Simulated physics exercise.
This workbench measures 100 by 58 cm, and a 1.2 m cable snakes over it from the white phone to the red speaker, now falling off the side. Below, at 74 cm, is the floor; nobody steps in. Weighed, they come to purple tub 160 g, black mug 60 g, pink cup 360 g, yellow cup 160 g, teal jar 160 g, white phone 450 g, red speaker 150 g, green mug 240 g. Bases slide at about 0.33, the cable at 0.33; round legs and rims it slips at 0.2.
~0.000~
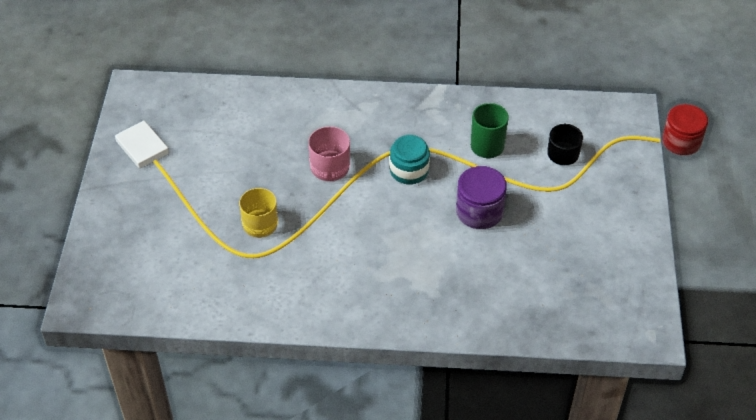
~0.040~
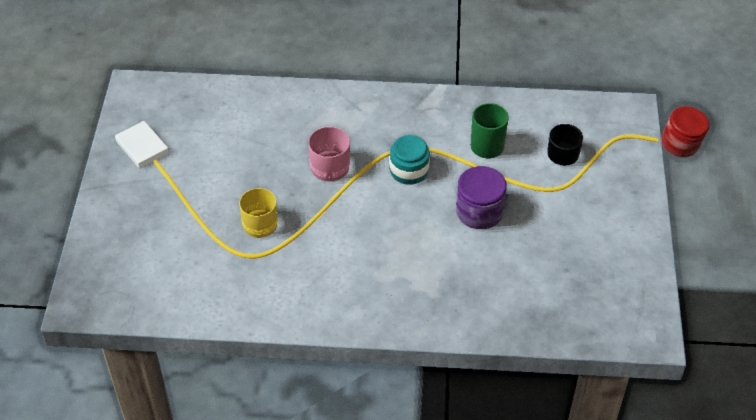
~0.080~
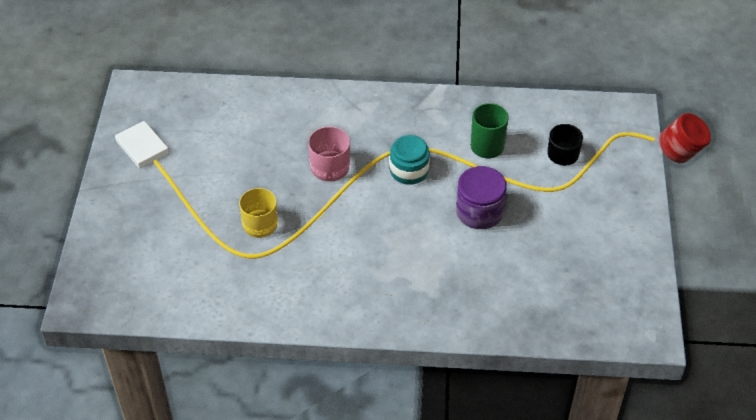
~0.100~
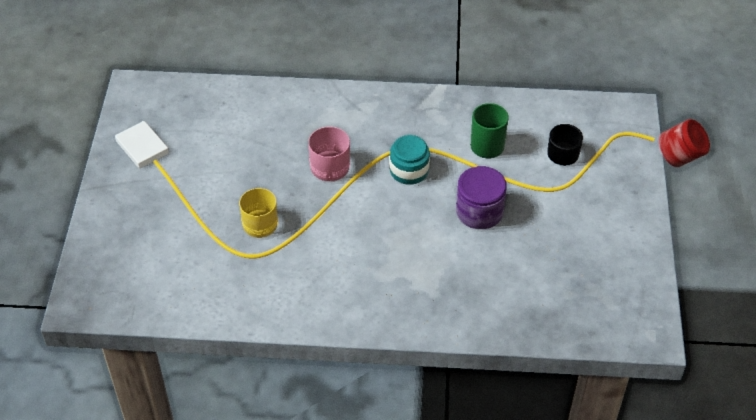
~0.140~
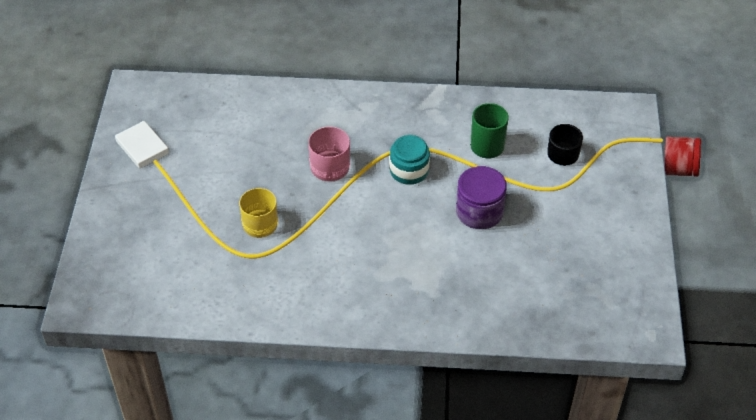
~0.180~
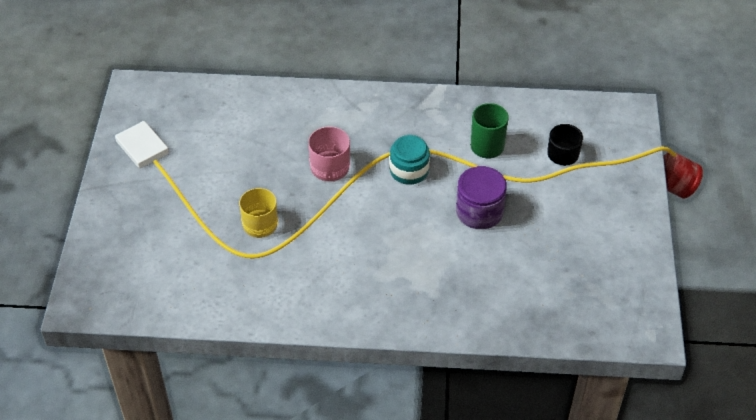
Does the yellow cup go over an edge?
It is left up there.
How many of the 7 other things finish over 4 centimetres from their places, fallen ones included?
Count recorded: 1.
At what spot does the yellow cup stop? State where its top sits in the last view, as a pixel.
It comes to rest close to (273, 137).
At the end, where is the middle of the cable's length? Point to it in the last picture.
At about (486, 167).
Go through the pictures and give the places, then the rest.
The first frame shows shows, yellow cup (258, 202); cable runs through (603, 150) (376, 161) (291, 240) (191, 209).
The second frame shows shows, red speaker (688, 120); cable runs through (602, 150) (376, 161) (191, 209).
The third frame shows shows, red speaker (685, 138); cable runs through (602, 150) (376, 161) (191, 209).
The fourth frame shows shows, red speaker (684, 143); cable runs through (602, 150) (376, 161) (191, 209).
The fifth frame shows shows, red speaker (682, 157); cable runs through (603, 150) (376, 161) (191, 209).
The sixth frame shows shows, yellow cup (258, 202); cable runs through (628, 160) (377, 161) (291, 240) (191, 209).
By 0.4 s, the cable's tail end at (156, 161); yellow cup 8 cm off its start, red speaker over the edge, teal jar 4 cm off its start.
By 0.7 s, the cable's tail end at (157, 161); yellow cup 14 cm off its start, red speaker over the edge, teal jar 4 cm off its start.
By 0.9 s, the cable's tail end at (157, 161); yellow cup 14 cm off its start at (273, 137), red speaker over the edge, teal jar 4 cm off its start at (421, 162).
By 1.2 s, the cable's tail end at (157, 161); yellow cup 14 cm off its start, teal jar 4 cm off its start, black mug 2 cm off its start.
By 2.4 s, the cable's tail end at (157, 161); yellow cup 14 cm off its start at (273, 137), teal jar 4 cm off its start at (421, 162), red speaker over the edge, black mug 2 cm off its start at (568, 126).
